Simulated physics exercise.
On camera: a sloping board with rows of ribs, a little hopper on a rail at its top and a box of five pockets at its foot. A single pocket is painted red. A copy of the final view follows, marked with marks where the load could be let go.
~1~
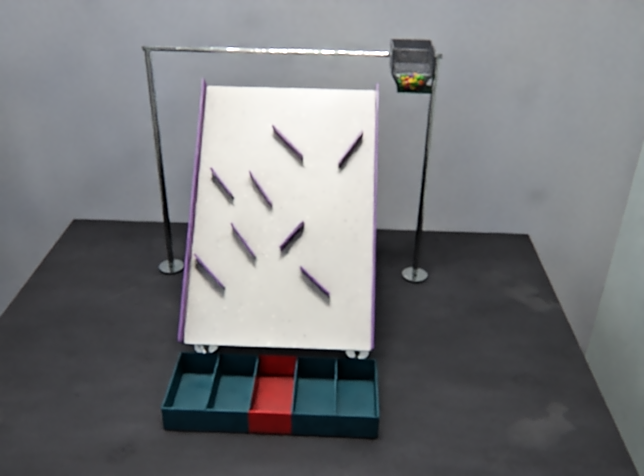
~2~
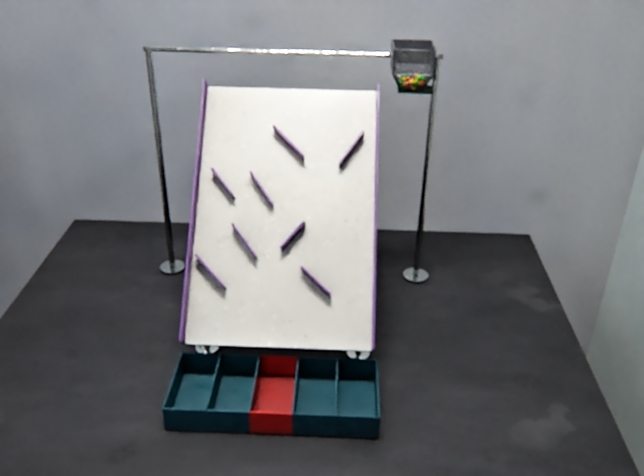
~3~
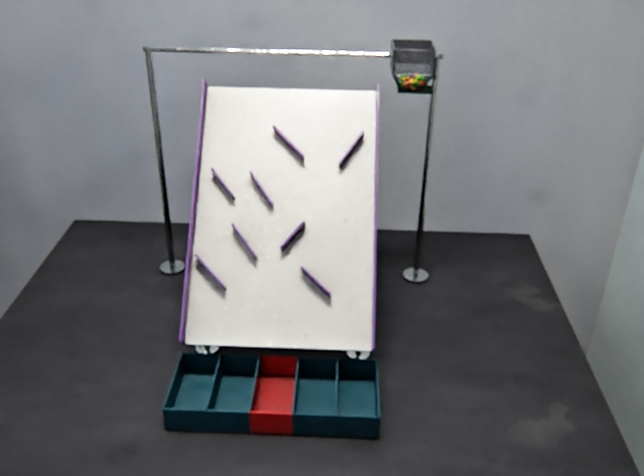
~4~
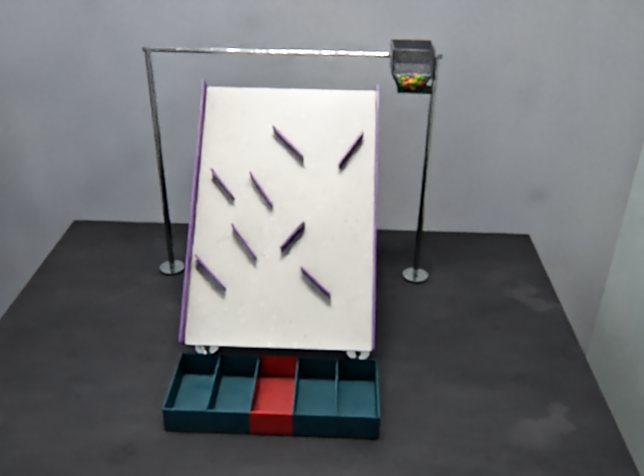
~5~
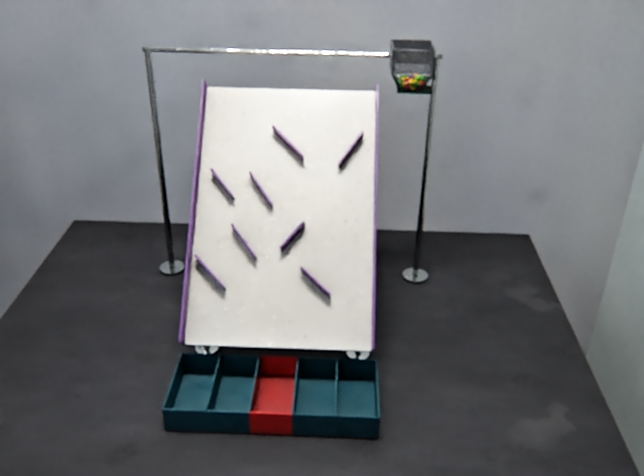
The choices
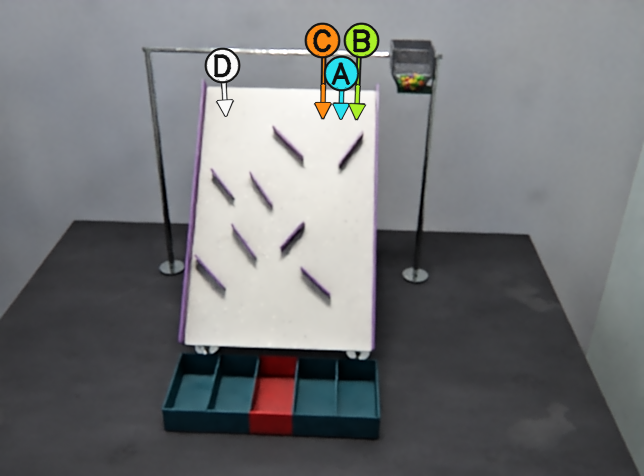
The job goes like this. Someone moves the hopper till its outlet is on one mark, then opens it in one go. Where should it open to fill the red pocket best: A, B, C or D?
D beats the others.
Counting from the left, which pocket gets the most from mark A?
The fifth.
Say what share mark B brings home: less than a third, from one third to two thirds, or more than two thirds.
Mark B gives less than a third.
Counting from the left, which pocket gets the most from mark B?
The fifth from the left.
On the marked copy, mark A meets the board at (340, 113); mark B meets the board at (356, 113); mark C meets the board at (322, 112); mark D meets the board at (225, 110).
Choosing A, a small part in the red pocket, most in other pockets, a small part outside the box.
Choosing B, a small part in the red pocket, about two thirds in other pockets, about a quarter outside the box.
Choosing C, none in the red pocket, most in other pockets, a small part outside the box.
Choosing D, about half in the red pocket, about a quarter in other pockets, about a quarter outside the box.
